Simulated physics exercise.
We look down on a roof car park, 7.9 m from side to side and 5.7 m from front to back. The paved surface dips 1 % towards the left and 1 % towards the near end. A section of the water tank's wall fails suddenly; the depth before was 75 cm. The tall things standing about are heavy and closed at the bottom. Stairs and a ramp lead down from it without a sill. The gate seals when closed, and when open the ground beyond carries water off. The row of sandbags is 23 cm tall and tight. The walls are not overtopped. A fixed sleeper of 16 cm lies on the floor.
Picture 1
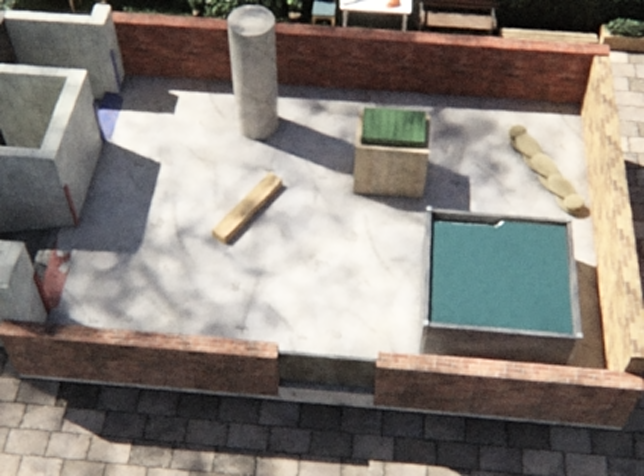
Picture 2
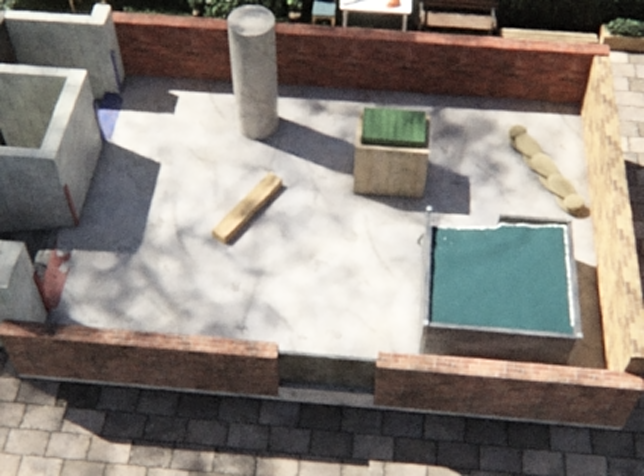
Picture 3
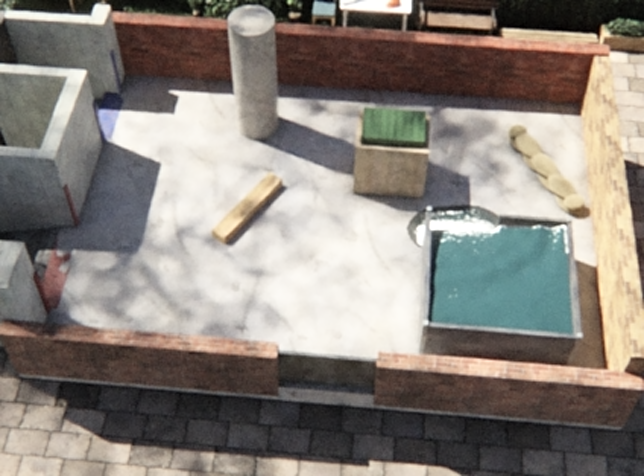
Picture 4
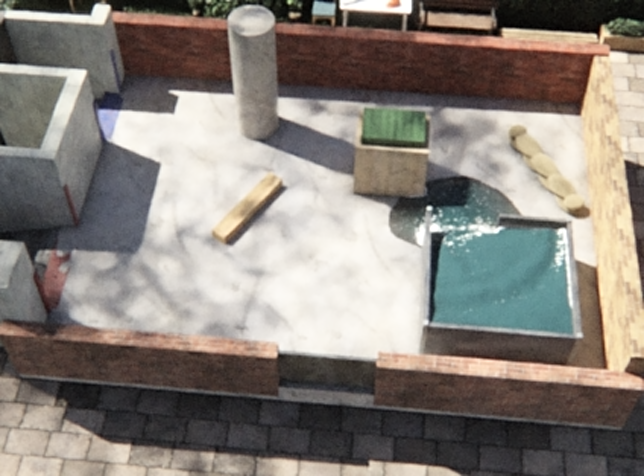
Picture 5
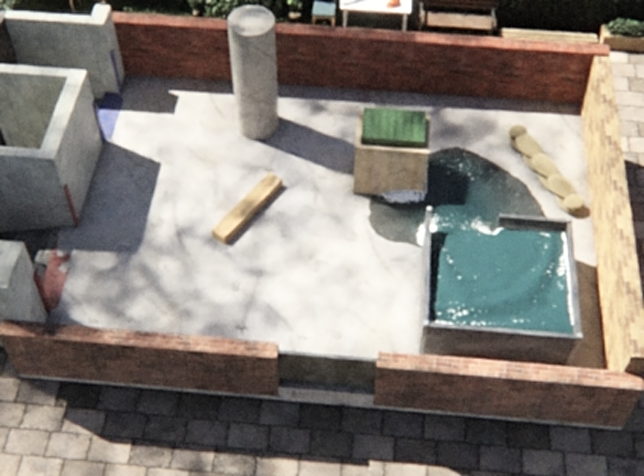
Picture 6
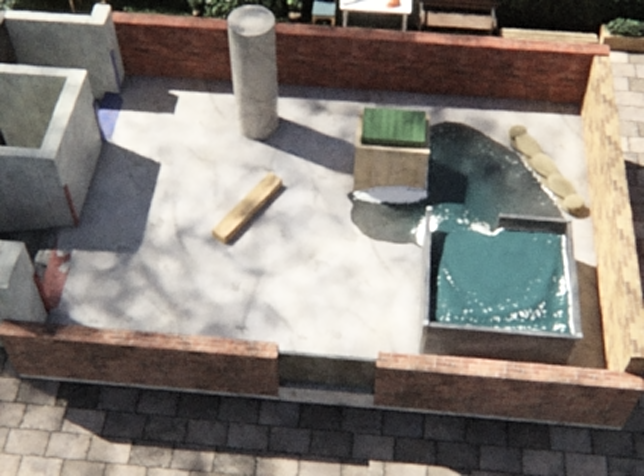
A square tank of teal water breaks open at its back and floods the pale floor.
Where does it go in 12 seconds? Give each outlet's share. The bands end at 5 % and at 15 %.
The gate opening takes less than 5 %; the stairwell (marked blue) takes from 5 to 15 %; the down ramp (marked red) takes between 5 and 15 %.
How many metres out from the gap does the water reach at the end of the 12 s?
About 6.6 m.
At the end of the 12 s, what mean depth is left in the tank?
Some 9 cm.
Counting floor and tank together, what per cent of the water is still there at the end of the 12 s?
Some 80 per cent remains.
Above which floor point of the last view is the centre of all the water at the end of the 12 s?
Around (333, 232).
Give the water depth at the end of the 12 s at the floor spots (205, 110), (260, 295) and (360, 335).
In that order: 2, 5 and 1 cm.
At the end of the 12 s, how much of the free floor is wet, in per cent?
About 95 per cent.
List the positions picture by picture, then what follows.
In the first picture, the water tank at (500, 273) is whole and still, 75 cm deep.
In the second picture, the front is at (493, 241), 0.5 m from the gap at (460, 239); 0.2 m2 of floor is under water; 75 cm left at the back of the water tank.
In the third picture, the front is at (492, 217), 0.8 m from the gap at (460, 240); 0.8 m2 of floor is under water; 75 cm left at the back of the water tank.
In the fourth picture, the front is at (465, 180), 1.4 m from the gap at (460, 240); 1.9 m2 of floor is under water; 74 cm left at the back of the water tank.
In the fifth picture, the front is at (454, 152), 2.0 m from the gap at (460, 240); 3.3 m2 of floor is under water; 70 cm left at the back of the water tank.
In the sixth picture, water pours out at (460, 240) and has run 2.6 m, to (447, 125); deepest outside 40 cm, 64 cm at the water tank's back.
A moment later water covers 20 % of the floor and is deepest (39 cm) near (419, 200); gone so far, the gate opening 0 %, the stairwell (marked blue) 0 %, the down ramp (marked red) 0 %.
Soon after water covers 35 % of the floor and is deepest (43 cm) near (476, 99); gone so far, the gate opening 0 %, the stairwell (marked blue) 0 %, the down ramp (marked red) 0 %.
Next water covers 55 % of the floor and is deepest (30 cm) near (581, 202); gone so far, the gate opening 0 %, the stairwell (marked blue) 0 %, the down ramp (marked red) 0 %.
Later on water covers 85 % of the floor and is deepest (20 cm) near (580, 193); gone so far, the gate opening 0 %, the stairwell (marked blue) 5 %, the down ramp (marked red) 2 %.
At the end water covers 95 % of the floor and is deepest (11 cm) near (37, 351); gone so far, the gate opening 0 %, the stairwell (marked blue) 11 %, the down ramp (marked red) 9 %.
